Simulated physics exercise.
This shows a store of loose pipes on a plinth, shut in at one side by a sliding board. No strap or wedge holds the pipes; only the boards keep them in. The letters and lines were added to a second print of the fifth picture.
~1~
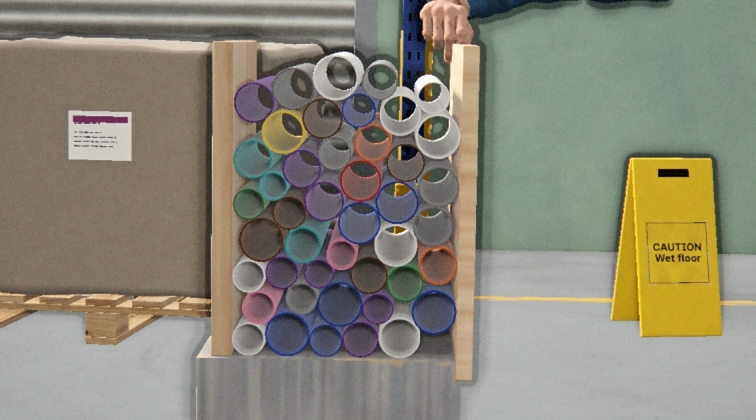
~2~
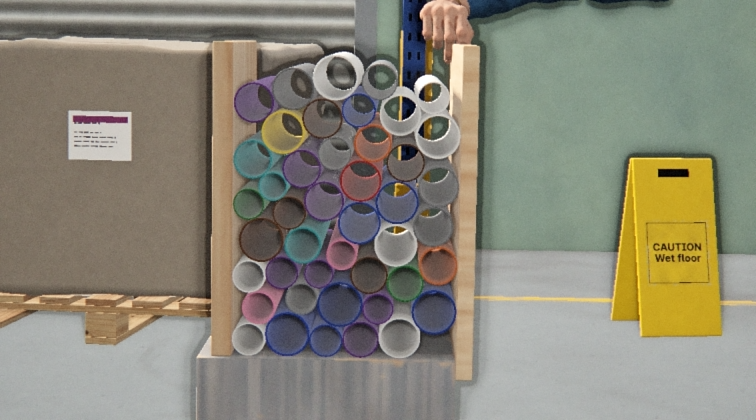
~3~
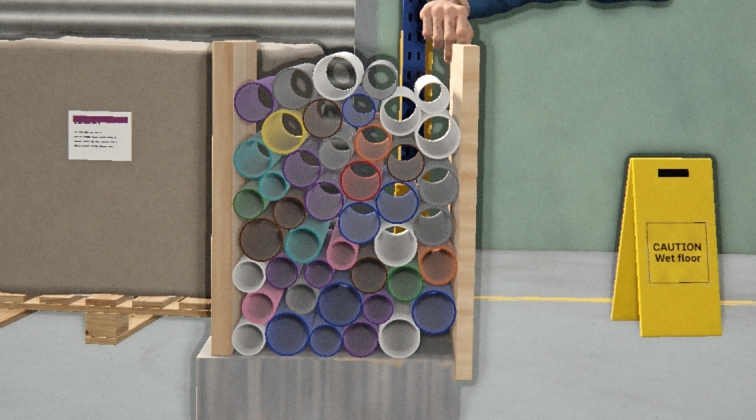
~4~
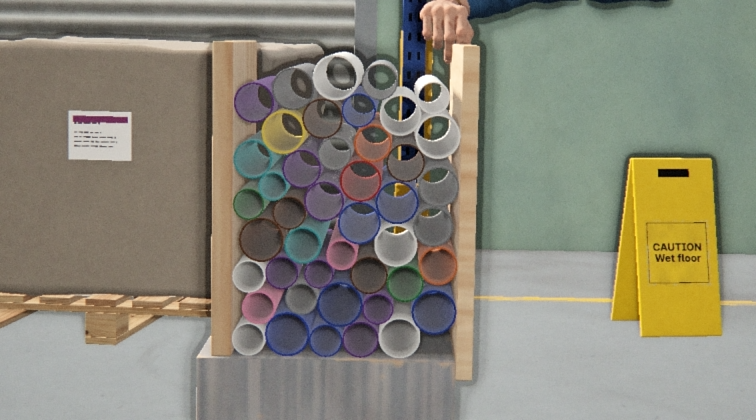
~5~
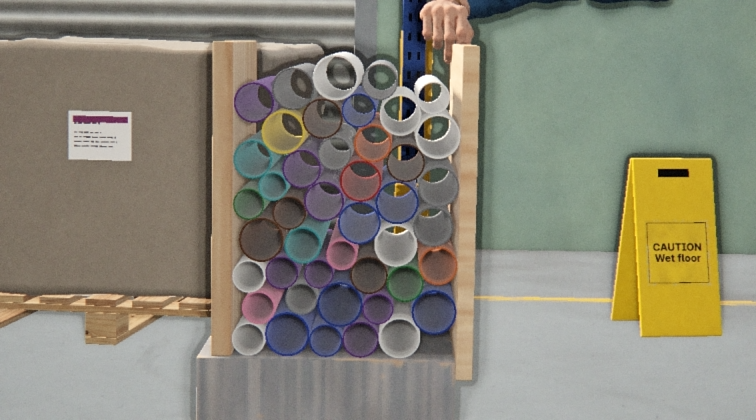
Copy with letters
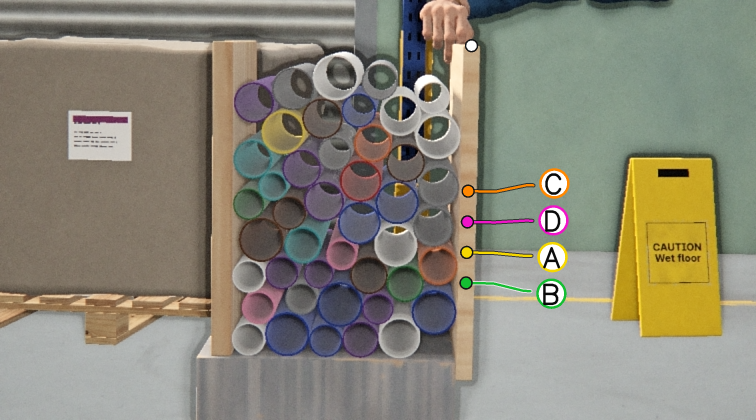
At the start, a stack of loose, differently coloured pipes sits on a grey plinth between two upright wooden boards, with a hand at the top of the right board. The hand stays there, and neither the board nor the pipes visibly move through to the end.
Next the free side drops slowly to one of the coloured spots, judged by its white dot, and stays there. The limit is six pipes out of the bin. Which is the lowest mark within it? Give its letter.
C is the limit.
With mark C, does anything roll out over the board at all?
At C: Yes.
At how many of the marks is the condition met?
The number is one.
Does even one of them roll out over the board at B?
At B: Yes.
On the marked copy, A at (467, 252); B at (466, 283); C at (468, 191); D at (468, 222); the white dot at (472, 45).
With C. Early on, top of the board (461, 111).
Further on, top of the board (459, 186).
At the end, top of the board (459, 190), four out over the board.
As for the rest, A more than six out over the board; B more than six out over the board; D more than six out over the board.
